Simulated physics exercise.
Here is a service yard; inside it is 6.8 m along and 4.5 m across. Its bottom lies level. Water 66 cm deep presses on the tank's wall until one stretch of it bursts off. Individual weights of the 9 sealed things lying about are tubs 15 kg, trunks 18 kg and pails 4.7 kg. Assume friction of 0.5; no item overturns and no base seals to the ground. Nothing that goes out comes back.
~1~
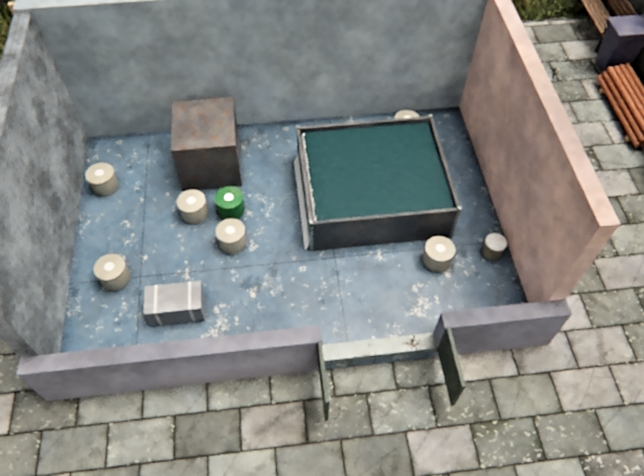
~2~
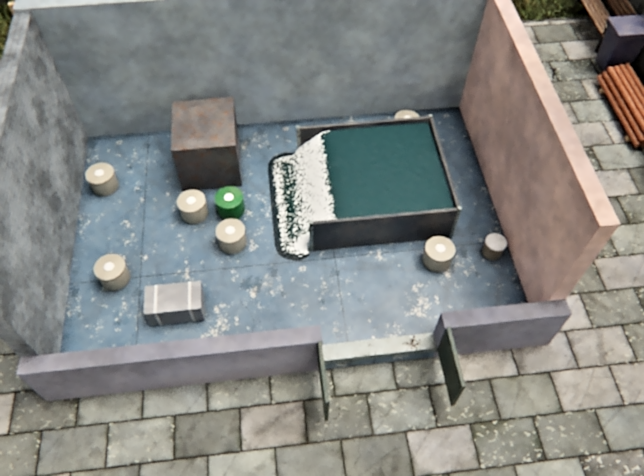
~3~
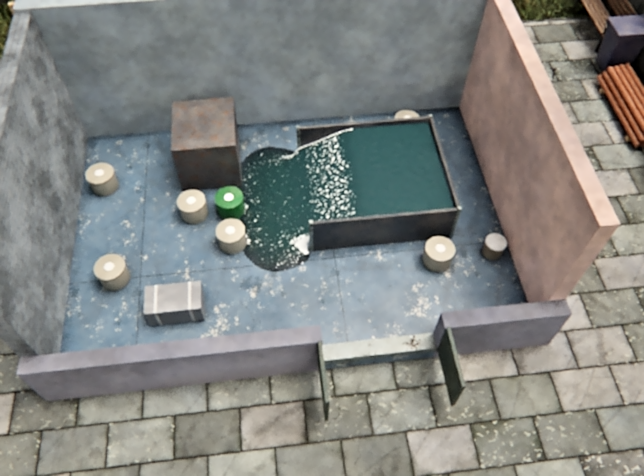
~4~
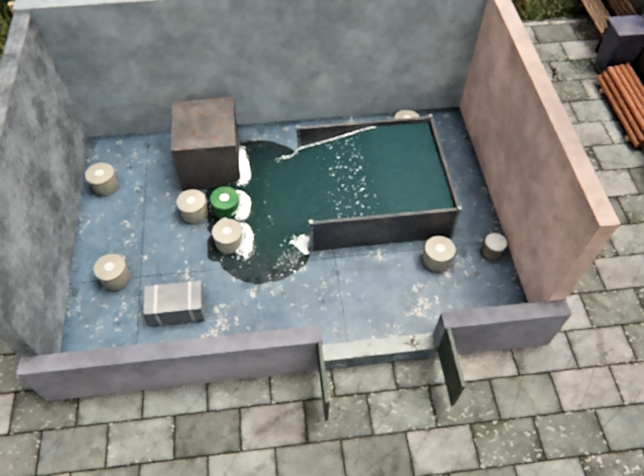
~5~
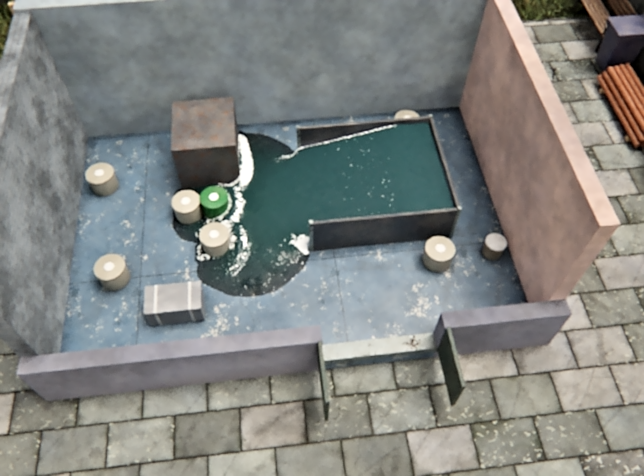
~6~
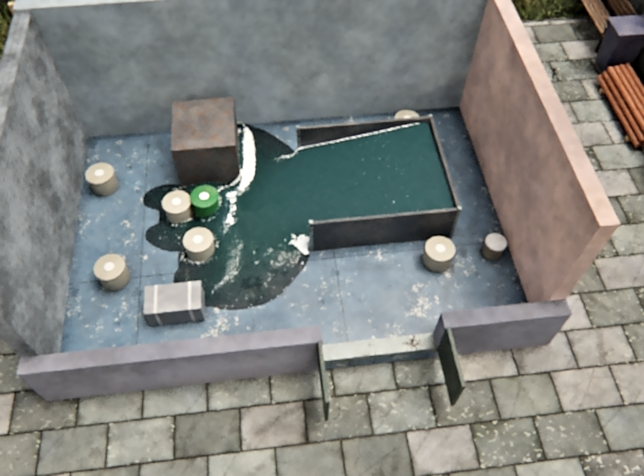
We see dark green water pour from the open left side of a low tank in a walled yard, spreading leftward across the floor around a brown block and pushing the green tub and two pale ones slightly left.
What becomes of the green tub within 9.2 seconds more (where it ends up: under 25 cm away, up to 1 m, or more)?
The green tub goes a long distance.
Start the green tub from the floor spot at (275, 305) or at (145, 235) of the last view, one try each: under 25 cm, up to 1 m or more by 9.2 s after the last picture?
Well, it gets swept off on the first try and gets swept off on the second.
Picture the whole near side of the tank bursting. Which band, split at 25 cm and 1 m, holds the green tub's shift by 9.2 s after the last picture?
Note: Green tub essentially stationary.
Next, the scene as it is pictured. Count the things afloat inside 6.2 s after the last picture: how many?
The count is 7.
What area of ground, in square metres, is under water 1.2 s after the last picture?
Flooded: Near 20 m2.
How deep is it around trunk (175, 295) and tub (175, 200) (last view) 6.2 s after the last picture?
Around 11 cm and 15 cm.
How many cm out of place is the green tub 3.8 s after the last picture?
About 100 cm out of place.
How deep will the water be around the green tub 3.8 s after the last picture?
Roughly 19 cm at that moment.
Then, 1.2 s after the last picture the green tub is near (111, 202), 1.9 m from its start, afloat; 0 of 9 are out; 5 afloat.
Then, 3.8 s after the last picture the green tub is near (160, 202), 1.1 m from its start, afloat; 0 of 9 are out; 6 afloat.
Then, 6.2 s after the last picture the green tub is near (106, 282), 2.3 m from its start, afloat; 0 of 9 are out; 7 afloat.
Then, 9.2 s after the last picture the green tub is near (88, 253), 2.3 m from its start, aground; 0 of 9 are out; 6 afloat.
